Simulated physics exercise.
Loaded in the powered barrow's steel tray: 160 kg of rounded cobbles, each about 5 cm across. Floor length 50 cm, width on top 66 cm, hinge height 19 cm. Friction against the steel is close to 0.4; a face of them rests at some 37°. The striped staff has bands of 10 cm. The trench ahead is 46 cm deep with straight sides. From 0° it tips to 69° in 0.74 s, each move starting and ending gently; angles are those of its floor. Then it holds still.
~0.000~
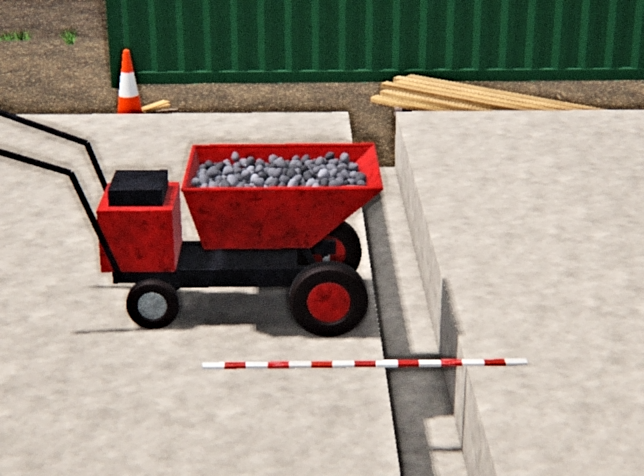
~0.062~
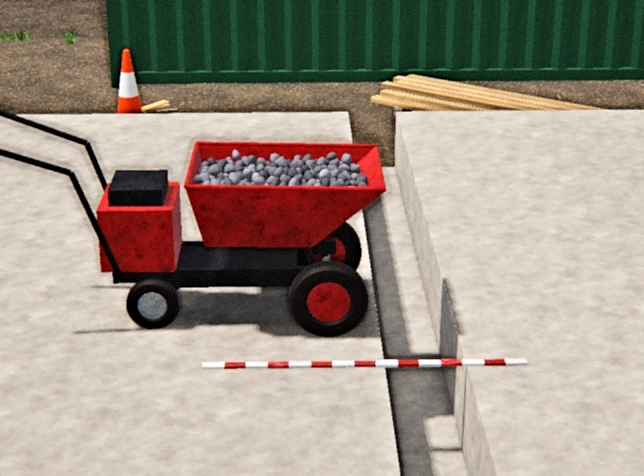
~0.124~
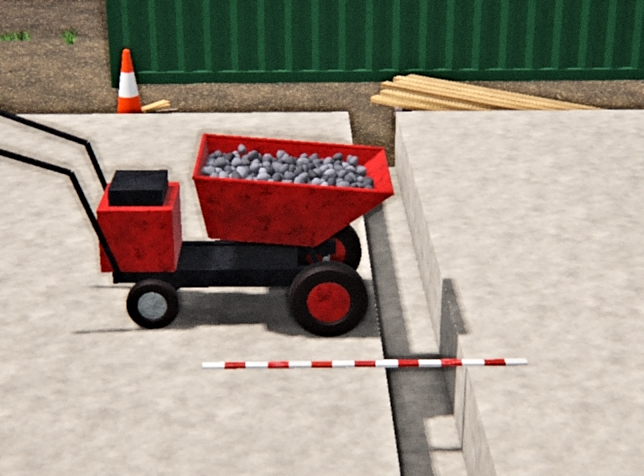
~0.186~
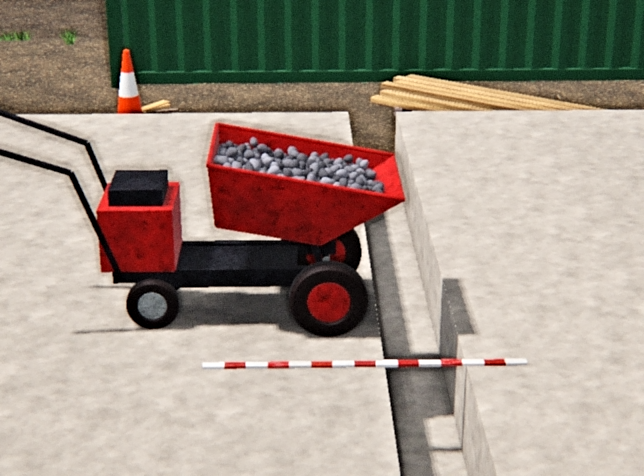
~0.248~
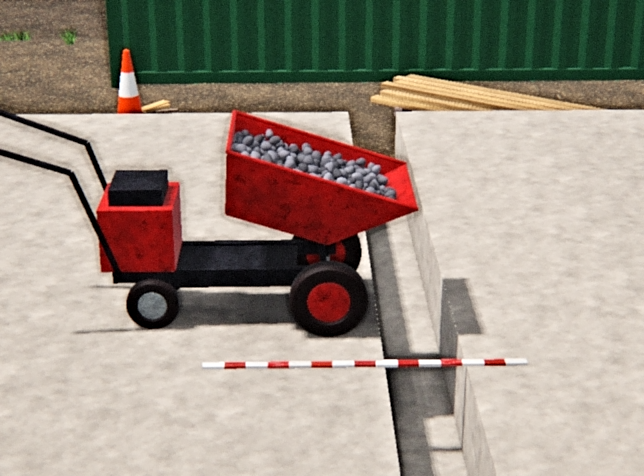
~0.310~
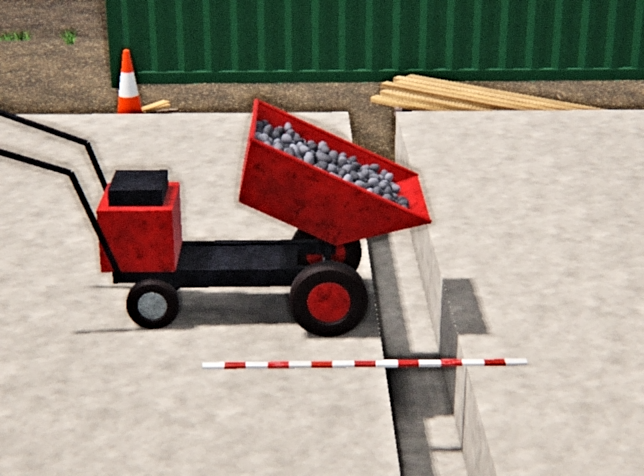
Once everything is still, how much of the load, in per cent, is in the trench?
Some 8 per cent of it.
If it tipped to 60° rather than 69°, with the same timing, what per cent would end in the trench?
Then about 15 per cent.
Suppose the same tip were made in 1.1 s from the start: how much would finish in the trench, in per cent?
It would be near 10 per cent.
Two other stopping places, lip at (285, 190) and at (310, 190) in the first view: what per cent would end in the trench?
First some 95, then 75 per cent.
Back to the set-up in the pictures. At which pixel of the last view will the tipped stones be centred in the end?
Their middle is at about (525, 302).
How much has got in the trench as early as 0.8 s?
About 0 per cent by then.
After 0.6 s the floor is at 58°; 100 % in the tray; the foremost stones are at (445, 249).
After 0.8 s the floor is at 69°; 65 % in the tray, 35 % past the trench; the foremost stones are at (534, 304).
After 1.2 s the floor is at 69°; 13 % in the tray, 1 % in the trench, 87 % past the trench; the foremost stones are past the picture's edge.
After 3.1 s the floor is at 69°; 0 % in the tray, 8 % in the trench, 92 % past the trench; the foremost stones are past the picture's edge.
